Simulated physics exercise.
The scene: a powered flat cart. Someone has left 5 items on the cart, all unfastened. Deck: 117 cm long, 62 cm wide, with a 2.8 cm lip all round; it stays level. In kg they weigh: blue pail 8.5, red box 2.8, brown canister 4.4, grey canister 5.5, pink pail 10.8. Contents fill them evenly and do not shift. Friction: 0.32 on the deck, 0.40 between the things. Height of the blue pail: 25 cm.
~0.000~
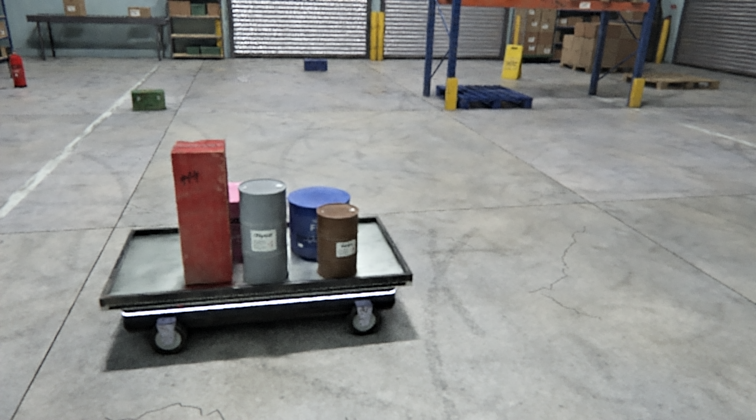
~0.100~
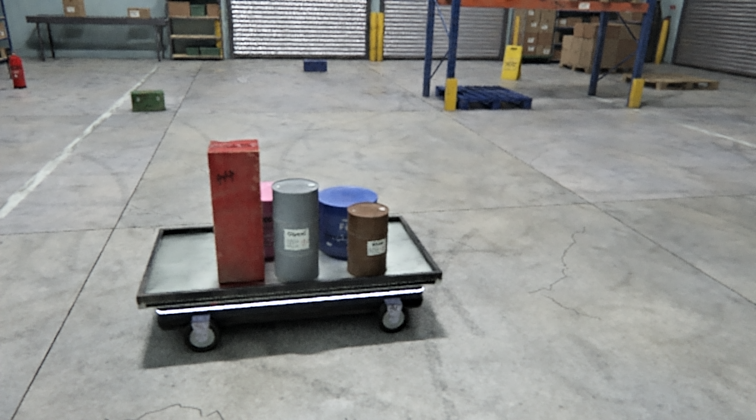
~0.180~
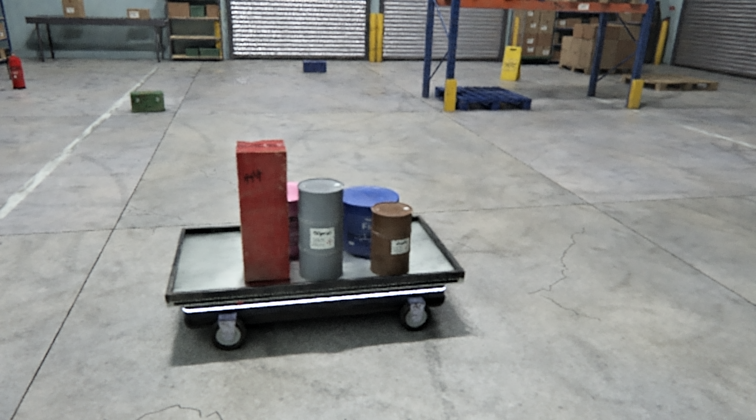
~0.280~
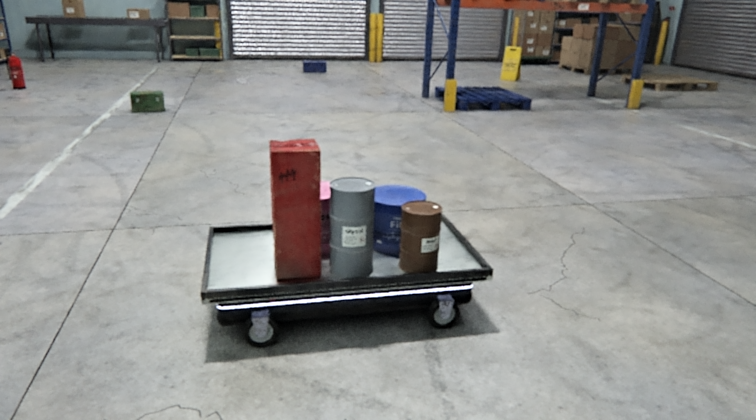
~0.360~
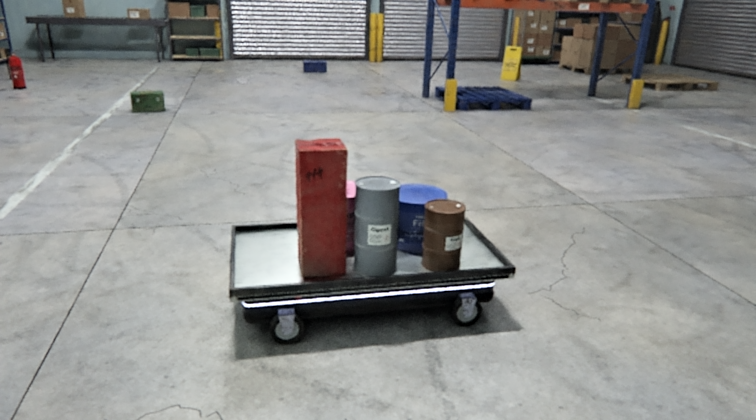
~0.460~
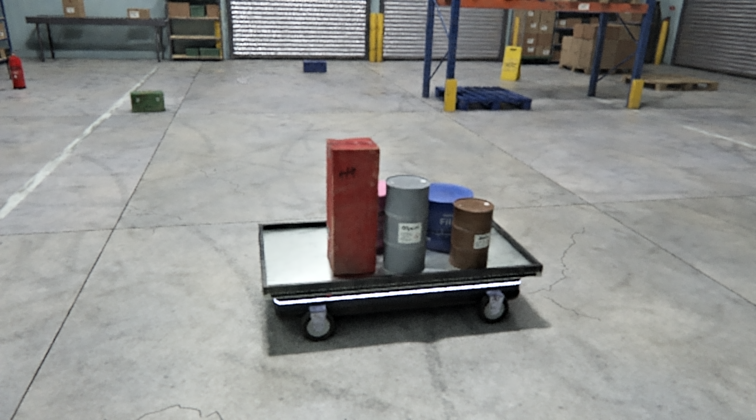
Flat cart carrying a tall red box, grey and brown canisters, and blue and pink pails rolling rightward across a warehouse floor.
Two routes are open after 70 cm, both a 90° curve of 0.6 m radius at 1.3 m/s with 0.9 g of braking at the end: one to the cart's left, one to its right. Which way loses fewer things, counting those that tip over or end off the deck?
The load fares better going right.
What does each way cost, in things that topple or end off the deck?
Turning left 2, turning right 1.
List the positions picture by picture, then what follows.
In the first picture, 0 cm covered; blue pail (319, 222); red box (205, 212).
In the second picture, 13 cm covered; brown canister (368, 240).
In the third picture, 23 cm covered; grey canister (321, 230).
In the fourth picture, 36 cm covered; brown canister (420, 237); grey canister (352, 228).
In the fifth picture, 47 cm covered; brown canister (443, 236).
In the sixth picture, 60 cm covered; red box (352, 206).
Turning left. Around 0.96 s, 125 cm covered, turned 38°; blue pail shifted 8 cm near (497, 179); red box shifted 5 cm near (484, 183); grey canister at 18° to upright.
Around 1.36 s, 177 cm covered, turned 85°; grey canister now off the deck; blue pail shifted 19 cm near (416, 145); red box at 7° to upright near (482, 147).
Around 1.76 s, 204 cm covered, turned 90°, stopped; brown canister now off the deck; blue pail shifted 20 cm near (377, 137); red box shifted 12 cm near (449, 133).
Finally (3.1 s), off the deck, brown canister and grey canister; not toppled but over 10 cm from the start, blue pail, red box and pink pail. In the last view, blue pail near (377, 137), red box near (446, 133).
Turning right instead, brown canister tipped over or off the deck, 1 of 5 in all.
